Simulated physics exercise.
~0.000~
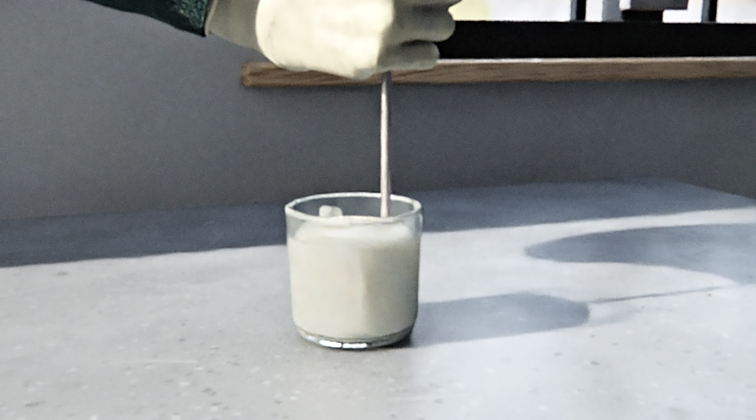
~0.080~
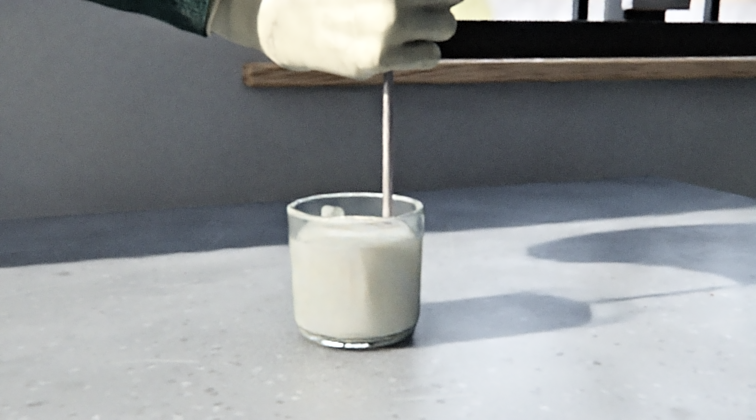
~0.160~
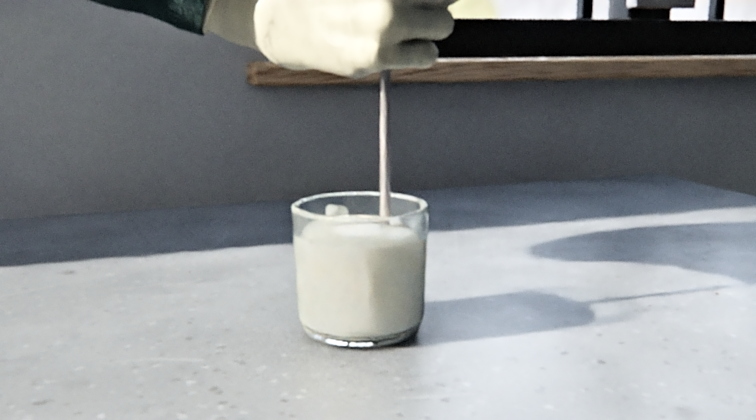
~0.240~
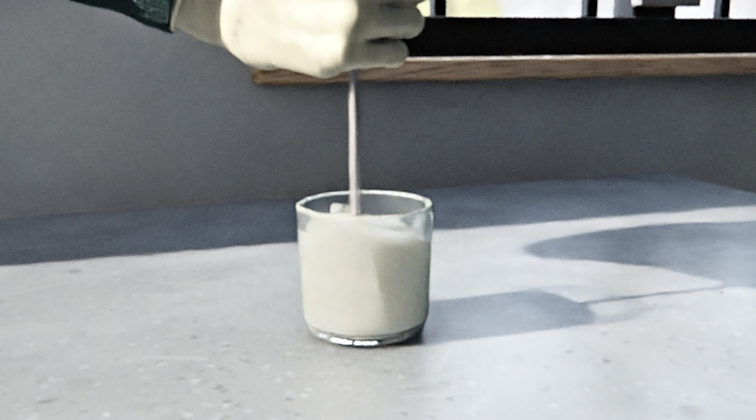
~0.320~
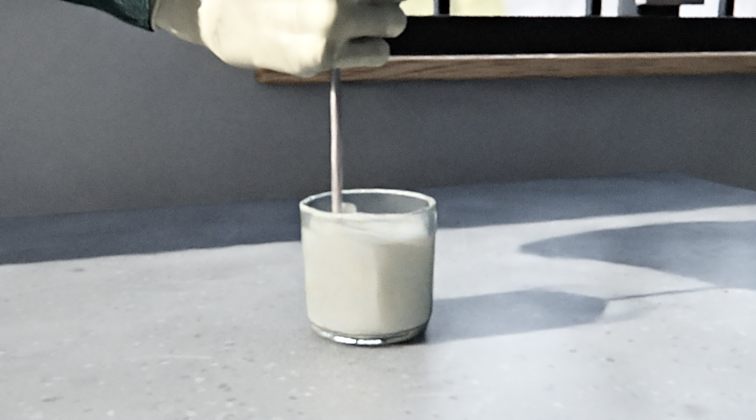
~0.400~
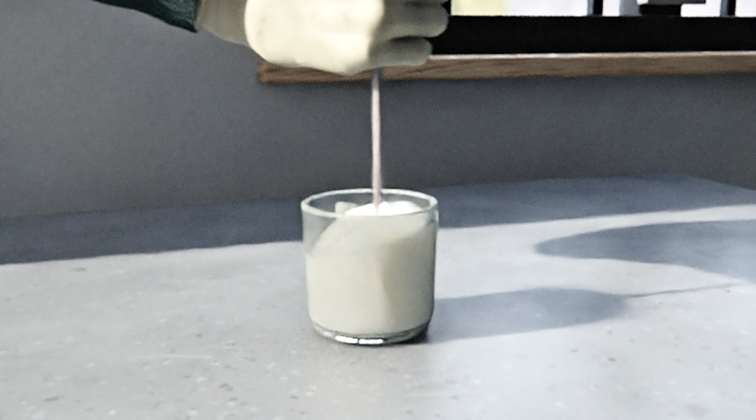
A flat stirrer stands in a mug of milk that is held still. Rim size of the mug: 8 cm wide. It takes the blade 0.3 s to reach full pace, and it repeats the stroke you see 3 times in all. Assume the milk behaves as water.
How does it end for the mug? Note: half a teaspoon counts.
Its water partly sloshes out.
After 0.62 s 0 ml is over the rim.
After 0.83 s 2 ml is over the rim.
After 1.05 s 4 ml is over the rim.
After 1.27 s 6 ml is over the rim.
In the end 6 ml is over the rim.
